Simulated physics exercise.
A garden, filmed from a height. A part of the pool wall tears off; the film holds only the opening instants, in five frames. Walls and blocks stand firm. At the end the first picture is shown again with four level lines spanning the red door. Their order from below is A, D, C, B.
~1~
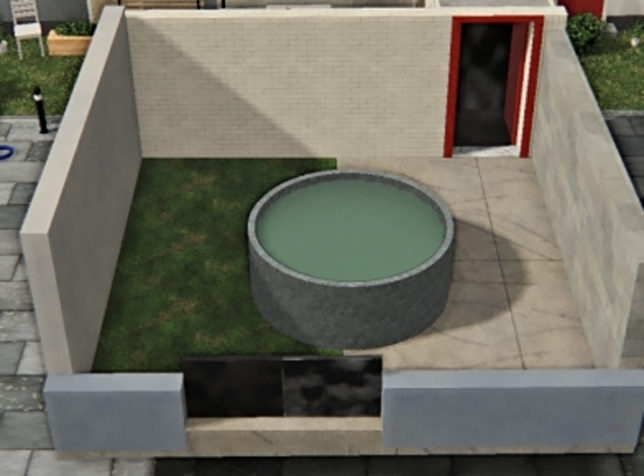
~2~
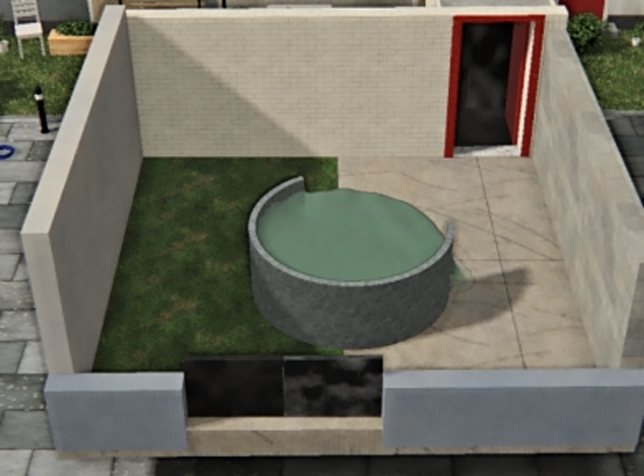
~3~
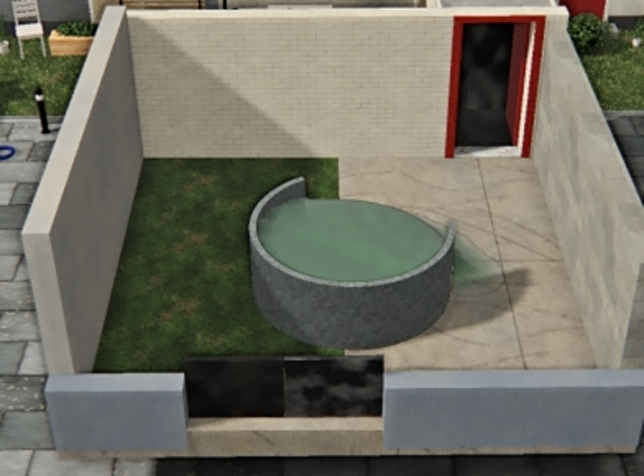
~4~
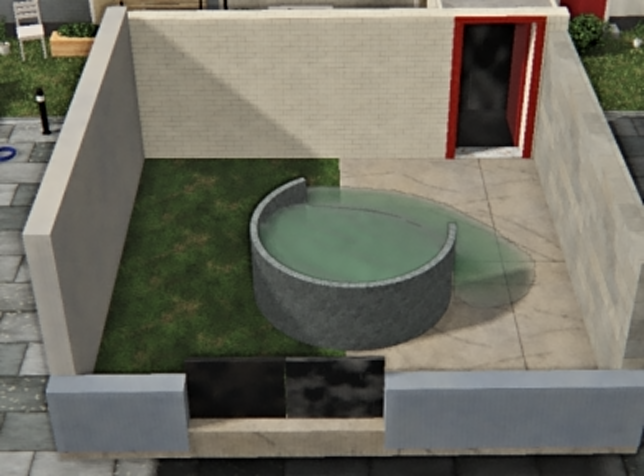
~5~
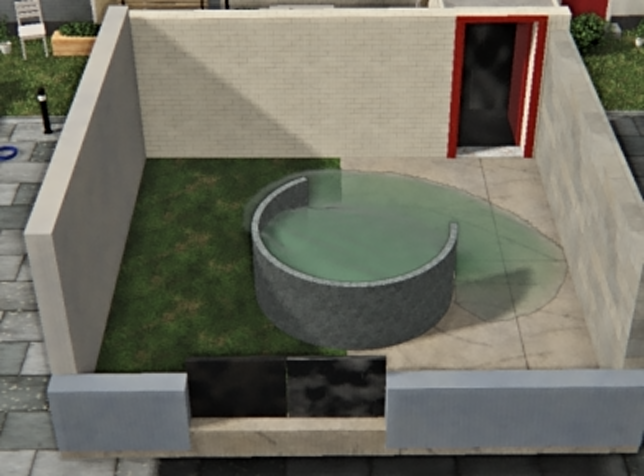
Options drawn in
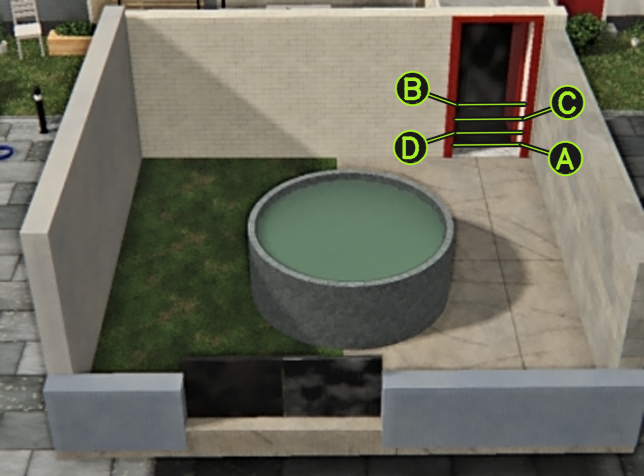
Green water pouring out of a round stone pool as its back wall vanishes, spreading across the paving and grass of a walled yard.
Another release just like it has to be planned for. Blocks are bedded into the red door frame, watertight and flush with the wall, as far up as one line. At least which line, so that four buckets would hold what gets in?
Go for C.
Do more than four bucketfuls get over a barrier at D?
Yes, that goes wrong.
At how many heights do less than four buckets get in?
Two.
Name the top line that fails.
D it is.
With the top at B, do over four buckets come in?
No.
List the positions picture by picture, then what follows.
In the first picture, water in the pool at rest, its middle at (351, 230); foot of the red doorway at (485, 157); shut gate at (283, 368).
In the second picture, 3 % of the ground under water, visible out to (459, 286).
In the third picture, 8 % of the ground under water, visible out to (495, 281).
In the fourth picture, 16 % of the ground under water, visible out to (520, 291).
In the fifth picture, 26 % of the ground under water, visible out to (549, 294).
In lime, A at (487, 144); B at (490, 104); C at (489, 119); D at (488, 132); from the bottom up A, D, C, B.
With A, dozens of bucketfuls pour in.
With B, nothing gets over.
With C, a splash gets over, under a bucket.
With D, about 8 bucketfuls get in.
